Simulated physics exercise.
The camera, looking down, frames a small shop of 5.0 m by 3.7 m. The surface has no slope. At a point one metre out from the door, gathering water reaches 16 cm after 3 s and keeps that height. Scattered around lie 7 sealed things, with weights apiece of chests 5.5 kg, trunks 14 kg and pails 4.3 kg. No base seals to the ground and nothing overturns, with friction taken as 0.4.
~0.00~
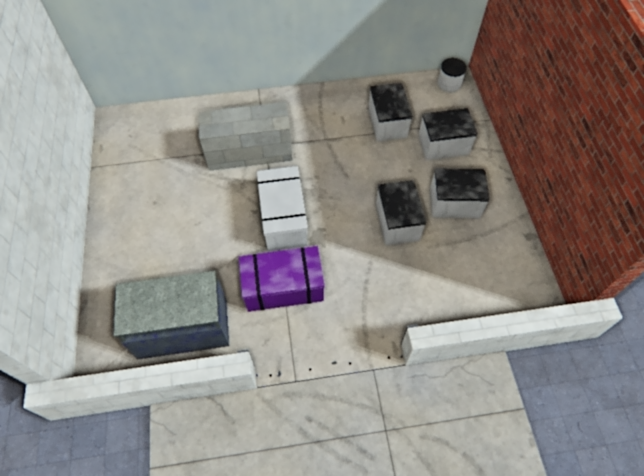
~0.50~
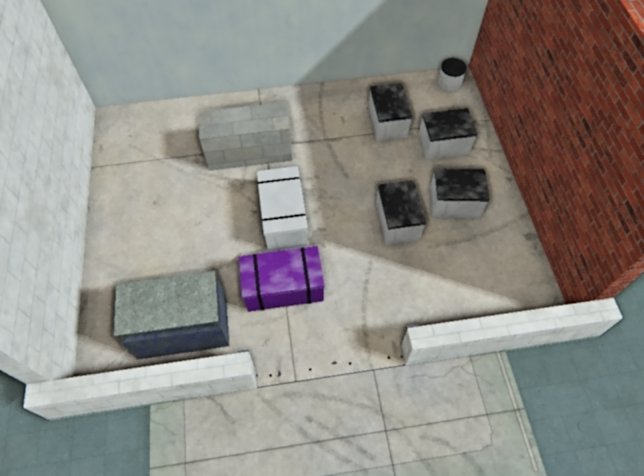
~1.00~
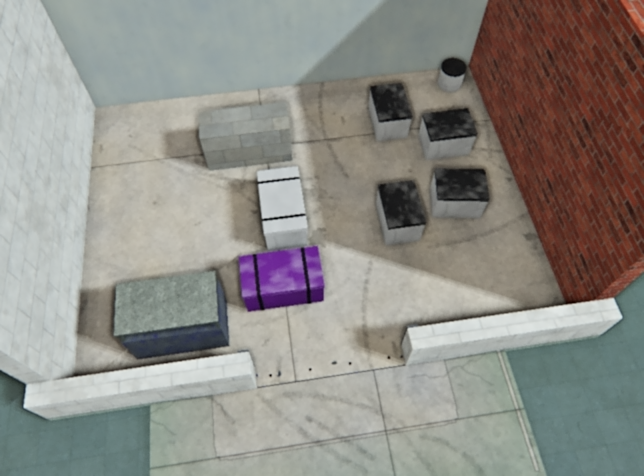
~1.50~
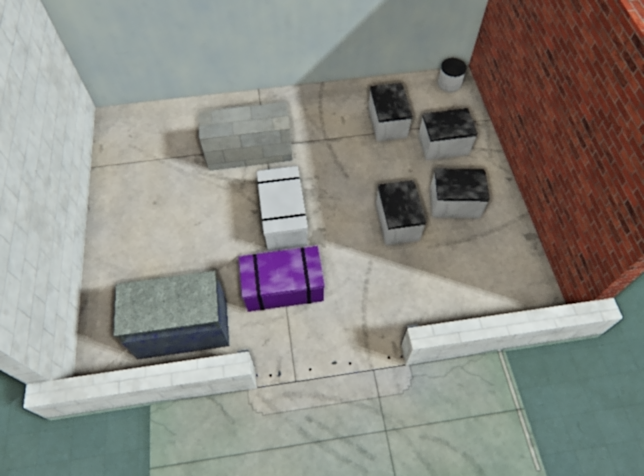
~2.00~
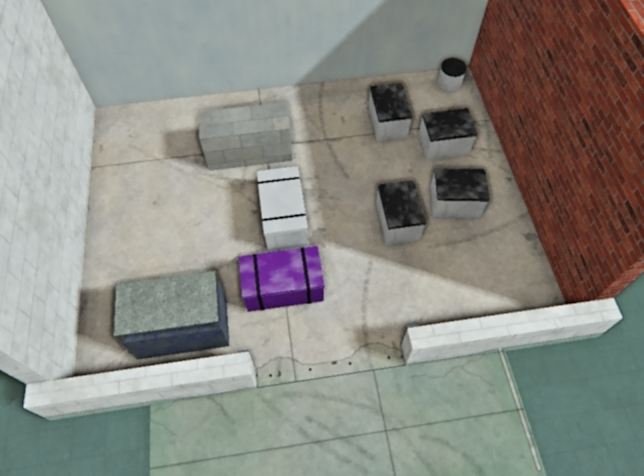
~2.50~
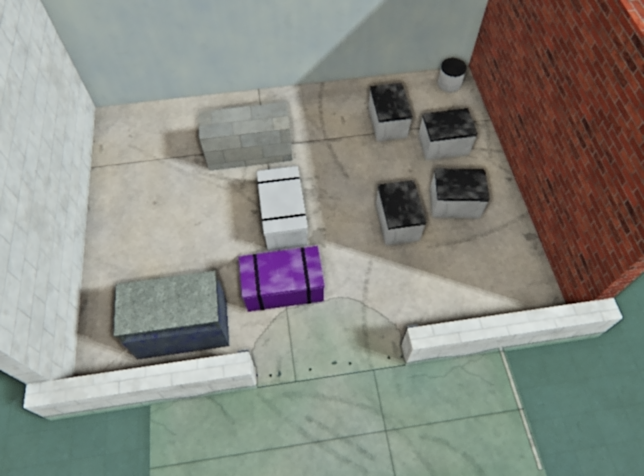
The video shows a walled room holding a purple trunk and several boxes and blocks, none of which move, while greenish water spreads over the ground outside, covers the front path, and then creeps through the doorway onto the floor.
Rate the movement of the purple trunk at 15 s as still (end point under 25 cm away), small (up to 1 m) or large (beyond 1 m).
Large.
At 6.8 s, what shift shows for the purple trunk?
140 cm or so by then.
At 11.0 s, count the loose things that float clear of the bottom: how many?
Total: 6.
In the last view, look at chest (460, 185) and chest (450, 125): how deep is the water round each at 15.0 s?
Around 10 cm and 6 cm.
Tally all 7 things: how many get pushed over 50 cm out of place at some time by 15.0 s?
I make it 7.
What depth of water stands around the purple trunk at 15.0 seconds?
Roughly 10 cm at that moment.
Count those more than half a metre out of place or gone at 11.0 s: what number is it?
I count 7 of them.
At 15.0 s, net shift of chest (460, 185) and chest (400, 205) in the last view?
140 cm, 60 cm.
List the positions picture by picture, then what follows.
In the first frame, the purple trunk at (281, 271) rests on the ground; 0.0 m2 under water; 0 of 7 have shifted.
In the second frame, the purple trunk at (281, 271), on the bottom; water covers 0.0 m2; 0 of 7 have shifted.
In the third frame, the purple trunk at (281, 271) rests on the ground; water covers 0.0 m2; 0 of 7 have shifted.
In the fourth frame, the purple trunk at (281, 271), on the bottom; 0.0 m2 under water; 0 of 7 have shifted.
In the fifth frame, the purple trunk at (281, 271) rests on the ground; water covers 0.0 m2; 0 of 7 have shifted.
In the sixth frame, the purple trunk at (281, 271), on the bottom; water covers 0.7 m2; 0 of 7 have shifted.
After 3.5 s the purple trunk is near (272, 251), 0.2 m from its start, aground; 0 afloat.
After 6.8 s the purple trunk is near (191, 192), 1.4 m from its start, aground; 4 afloat.
After 11.0 s the purple trunk is near (106, 123), 2.8 m from its start, afloat; 6 afloat.
After 15.0 s the purple trunk is near (141, 125), 2.5 m from its start, afloat; 7 afloat.
